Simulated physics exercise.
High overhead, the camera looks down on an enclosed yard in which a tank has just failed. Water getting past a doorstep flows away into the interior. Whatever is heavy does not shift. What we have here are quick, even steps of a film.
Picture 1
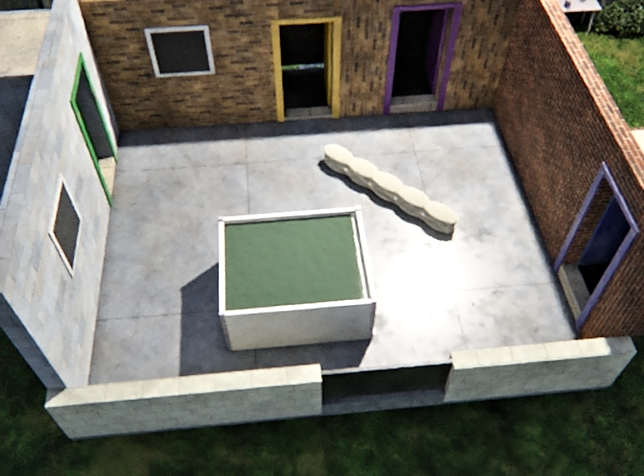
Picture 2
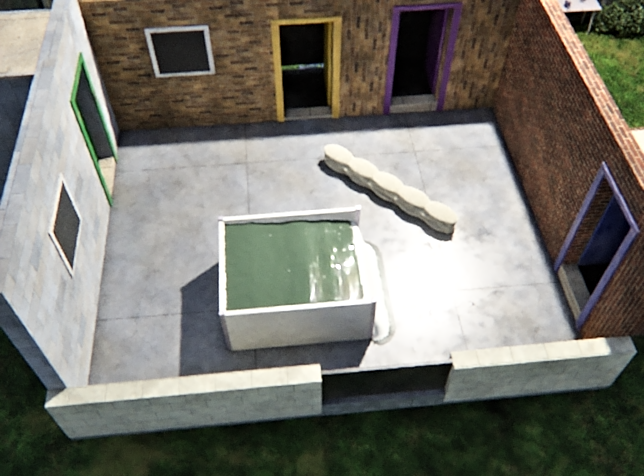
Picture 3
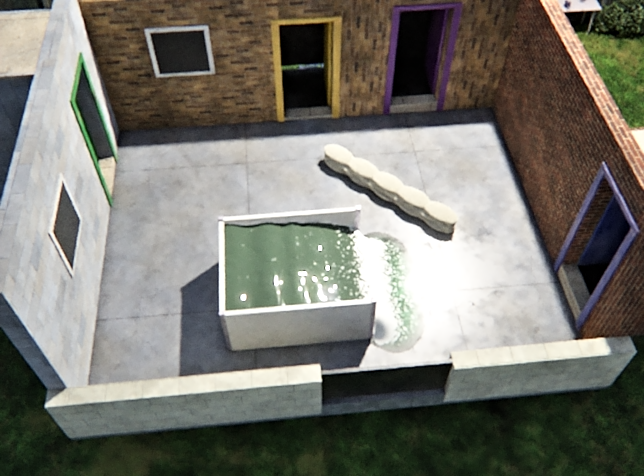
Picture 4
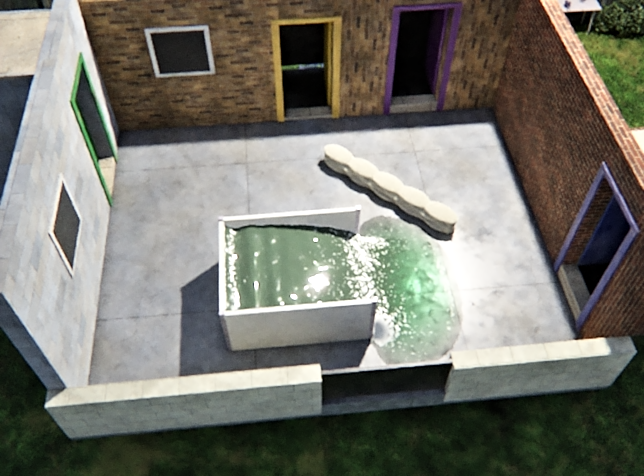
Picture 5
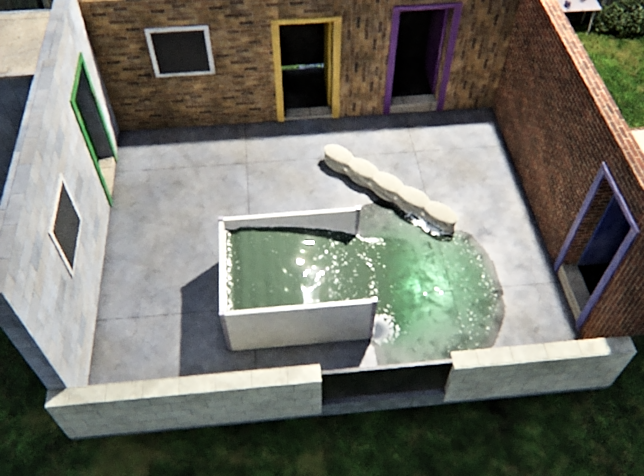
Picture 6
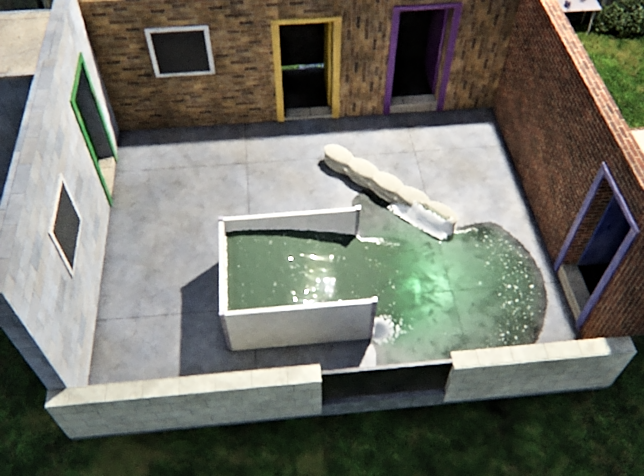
Green water poured out of the open right side of a white-walled tank in a walled yard, spreading rightward across the pale floor in a widening pool that reached the lumpy white barrier.
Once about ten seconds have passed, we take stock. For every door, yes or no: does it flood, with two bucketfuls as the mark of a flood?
Purple door: No, yellow door: No, green door: No, blue door: Yes.
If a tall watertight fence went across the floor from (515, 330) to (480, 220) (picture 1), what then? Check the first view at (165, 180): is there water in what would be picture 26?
There: Dry.
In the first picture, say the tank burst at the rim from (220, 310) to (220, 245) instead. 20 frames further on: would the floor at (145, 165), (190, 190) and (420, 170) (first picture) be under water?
Taking the spots in turn: Swamped, swamped and untouched.
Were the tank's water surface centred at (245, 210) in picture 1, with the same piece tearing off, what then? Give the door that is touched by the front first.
Result: The blue-painted one.
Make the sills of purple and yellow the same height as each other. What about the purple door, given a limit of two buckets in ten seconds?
Result, purple door: Ends up above.
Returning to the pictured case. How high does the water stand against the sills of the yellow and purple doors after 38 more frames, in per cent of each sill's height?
The first comes to about 100 percent, the second to about 60 percent.
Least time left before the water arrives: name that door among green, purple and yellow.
If you ask me, it's the one in purple.
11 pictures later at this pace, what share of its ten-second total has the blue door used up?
Estimated share: About 65 %.
A moment on, water covers 25 % of the floor; the purple door not reached, the yellow door not reached, the green door not reached, the blue door over two buckets in.
Next, water covers 40 % of the floor; the purple door not reached, the yellow door not reached, the green door not reached, the blue door far over two buckets in.
Then, water covers 60 % of the floor; the purple door wet at the sill, nothing in, the yellow door not reached, the green door not reached, the blue door far over two buckets in.
Later, water covers 85 % of the floor; the purple door wet at the sill, nothing in, the yellow door wet at the sill, nothing in, the green door wet at the sill, nothing in, the blue door far over two buckets in.
In the end, water covers 95 % of the floor; the purple door wet at the sill, nothing in, the yellow door under two buckets in, the green door wet at the sill, nothing in, the blue door far over two buckets in.
